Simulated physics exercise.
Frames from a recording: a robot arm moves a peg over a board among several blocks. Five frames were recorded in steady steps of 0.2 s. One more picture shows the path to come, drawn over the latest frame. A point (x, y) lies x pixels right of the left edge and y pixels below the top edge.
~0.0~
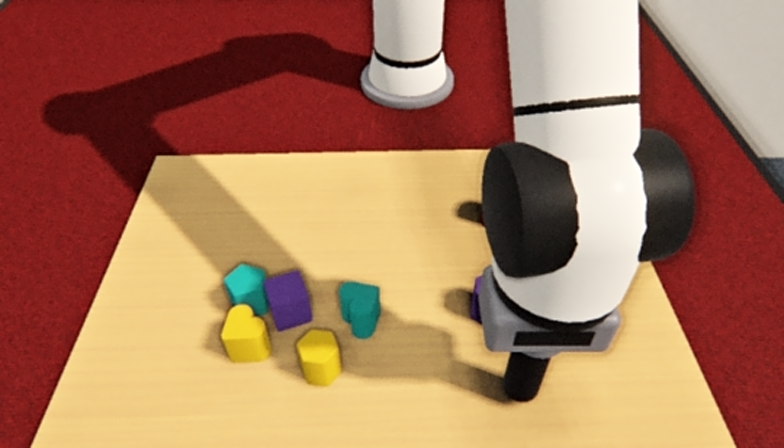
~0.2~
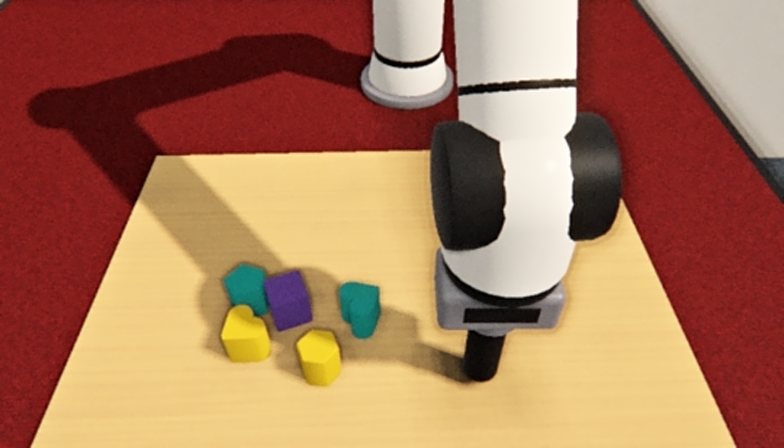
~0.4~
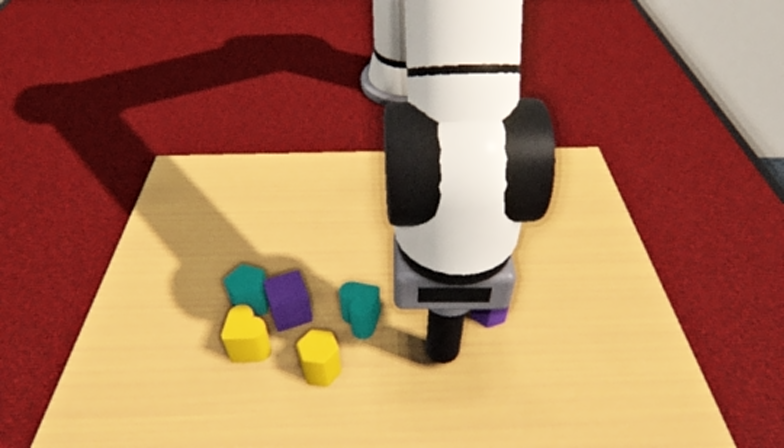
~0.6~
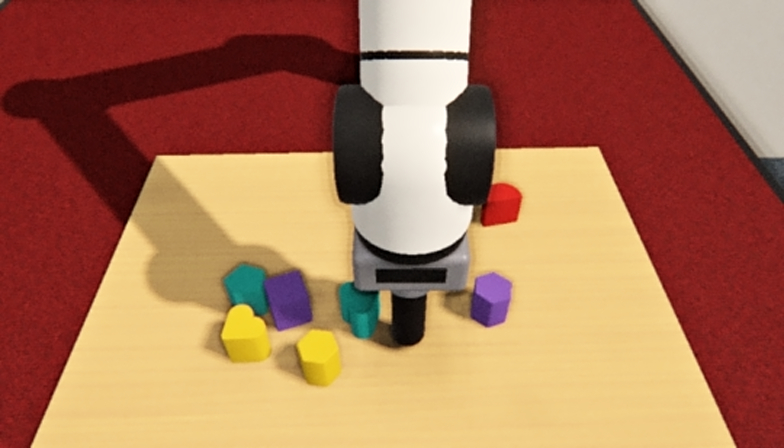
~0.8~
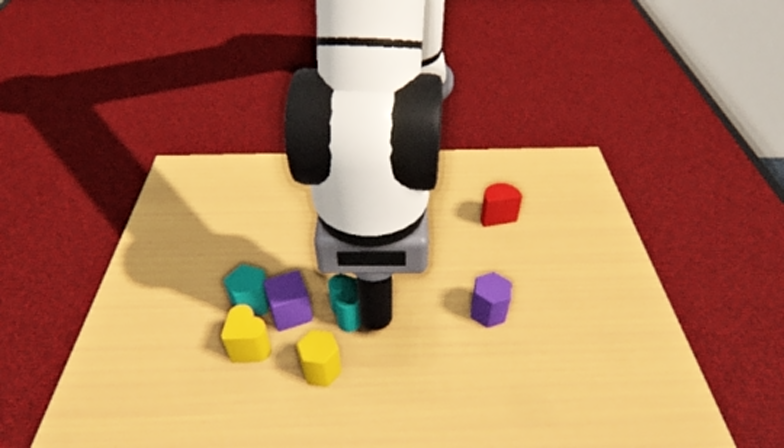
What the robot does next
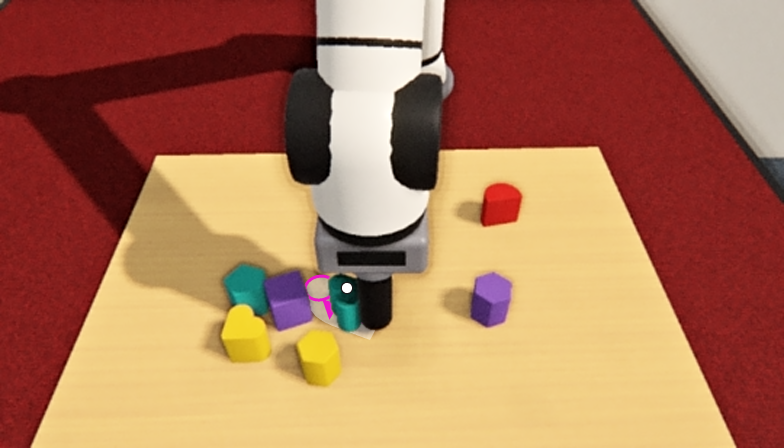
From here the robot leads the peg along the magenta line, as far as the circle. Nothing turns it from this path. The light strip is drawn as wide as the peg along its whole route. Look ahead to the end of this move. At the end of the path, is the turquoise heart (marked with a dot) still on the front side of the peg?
Yes
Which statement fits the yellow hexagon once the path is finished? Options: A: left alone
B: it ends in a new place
A (left alone)
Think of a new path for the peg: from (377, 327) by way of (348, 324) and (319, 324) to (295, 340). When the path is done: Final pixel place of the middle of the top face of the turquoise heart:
The middle of its top is at (318, 268).
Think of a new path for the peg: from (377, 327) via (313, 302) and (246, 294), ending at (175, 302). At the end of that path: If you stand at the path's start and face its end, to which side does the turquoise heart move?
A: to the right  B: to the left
The one that fits is A, to the right.
The drawn path runs from (377, 327) via (352, 318) and (328, 307), ending at (320, 288); the dot is on the turquoise heart.
On the path given first. Halfway along, peg (337, 304); purple four-sided block (282, 288); turquoise heart (313, 268).
At the end, peg (319, 279); turquoise pentagonal block (236, 279), turned 10° clockwise; purple four-sided block (276, 287), turned 10° anticlockwise; yellow hexagon not moved; turquoise heart (295, 246).
